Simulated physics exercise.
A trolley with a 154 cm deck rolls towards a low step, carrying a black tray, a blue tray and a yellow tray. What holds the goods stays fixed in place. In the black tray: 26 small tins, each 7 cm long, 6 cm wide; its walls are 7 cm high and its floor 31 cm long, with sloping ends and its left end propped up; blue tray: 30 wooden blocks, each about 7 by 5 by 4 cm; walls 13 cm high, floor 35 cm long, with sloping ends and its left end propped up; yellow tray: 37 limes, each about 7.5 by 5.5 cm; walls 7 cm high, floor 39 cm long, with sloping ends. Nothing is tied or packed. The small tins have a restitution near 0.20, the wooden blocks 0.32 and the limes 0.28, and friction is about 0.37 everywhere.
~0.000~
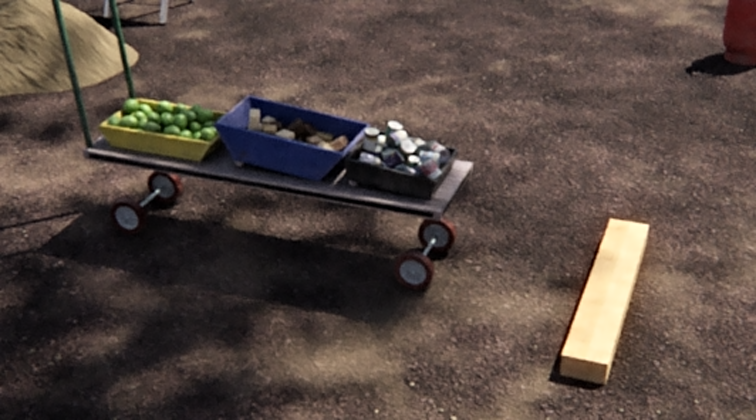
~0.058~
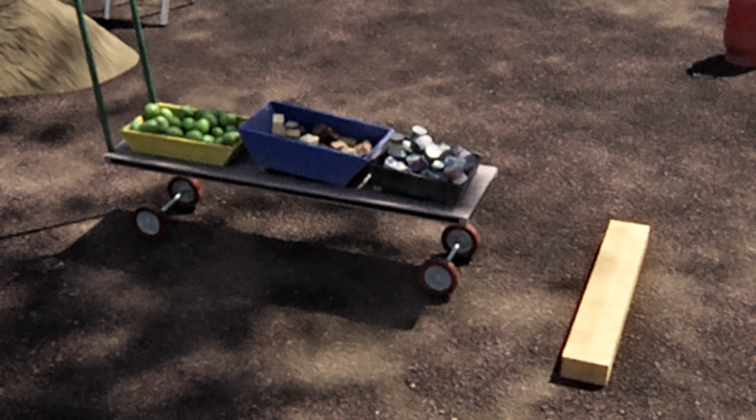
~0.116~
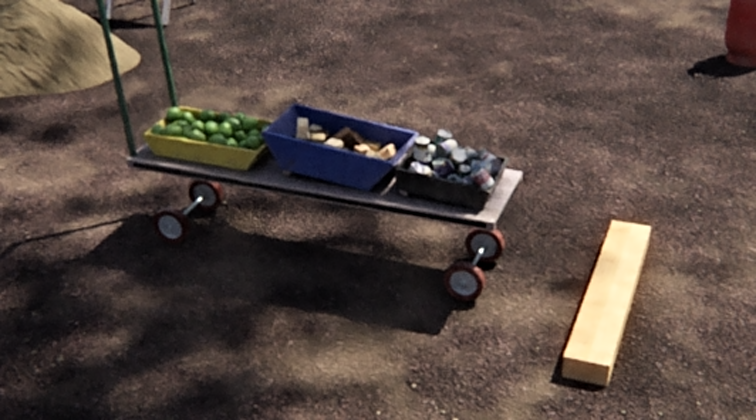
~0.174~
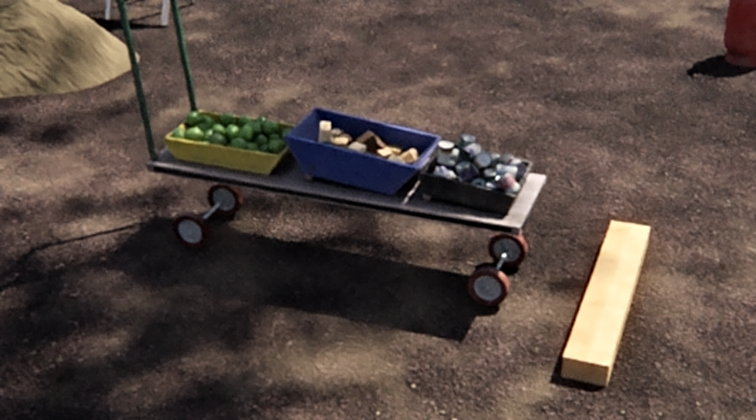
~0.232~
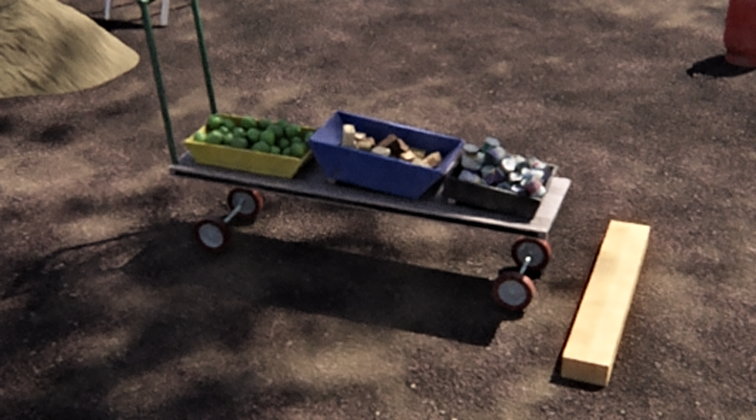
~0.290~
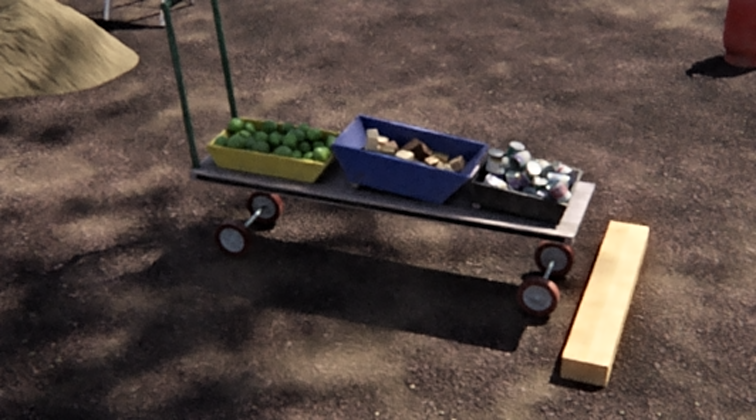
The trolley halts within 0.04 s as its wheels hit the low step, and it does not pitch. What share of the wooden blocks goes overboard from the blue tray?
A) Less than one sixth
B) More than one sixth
Less than one sixth (A).
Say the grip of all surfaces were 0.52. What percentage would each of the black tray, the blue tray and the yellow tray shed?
Black tray 20, blue tray 0, yellow tray 10 per cent.
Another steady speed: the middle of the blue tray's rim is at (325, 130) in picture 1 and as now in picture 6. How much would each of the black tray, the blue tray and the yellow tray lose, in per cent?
Black tray 20, blue tray 0, yellow tray 0 per cent.
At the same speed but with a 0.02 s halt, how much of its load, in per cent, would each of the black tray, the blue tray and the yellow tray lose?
With that change, black tray 20 per cent, blue tray 0 per cent, yellow tray 10 per cent.
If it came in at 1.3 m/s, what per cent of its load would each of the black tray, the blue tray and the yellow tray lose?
Black tray 10 %, blue tray 0 %, yellow tray 0 %.
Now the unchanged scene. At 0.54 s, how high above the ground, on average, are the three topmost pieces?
About 58 cm.
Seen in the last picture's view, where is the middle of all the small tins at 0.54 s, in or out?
Their middle is at about (567, 190).
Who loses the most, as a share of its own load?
Result: Black tray.
After 0.32 s, impact.
After 0.42 s, black tray 23 in, 3 out, blue tray 30 in, 0 out and yellow tray 37 in, 0 out.
After 0.54 s, black tray 22 in, 4 out, blue tray 30 in, 0 out and yellow tray 35 in, 2 out.
After 0.77 s, black tray 20 in, 6 out, blue tray 30 in, 0 out and yellow tray 35 in, 2 out.
When it is over (at 1.28 s), black tray 18 in, 8 out, blue tray 30 in, 0 out and yellow tray 35 in, 2 out. Asked share, 0 of 30, 0 per cent.
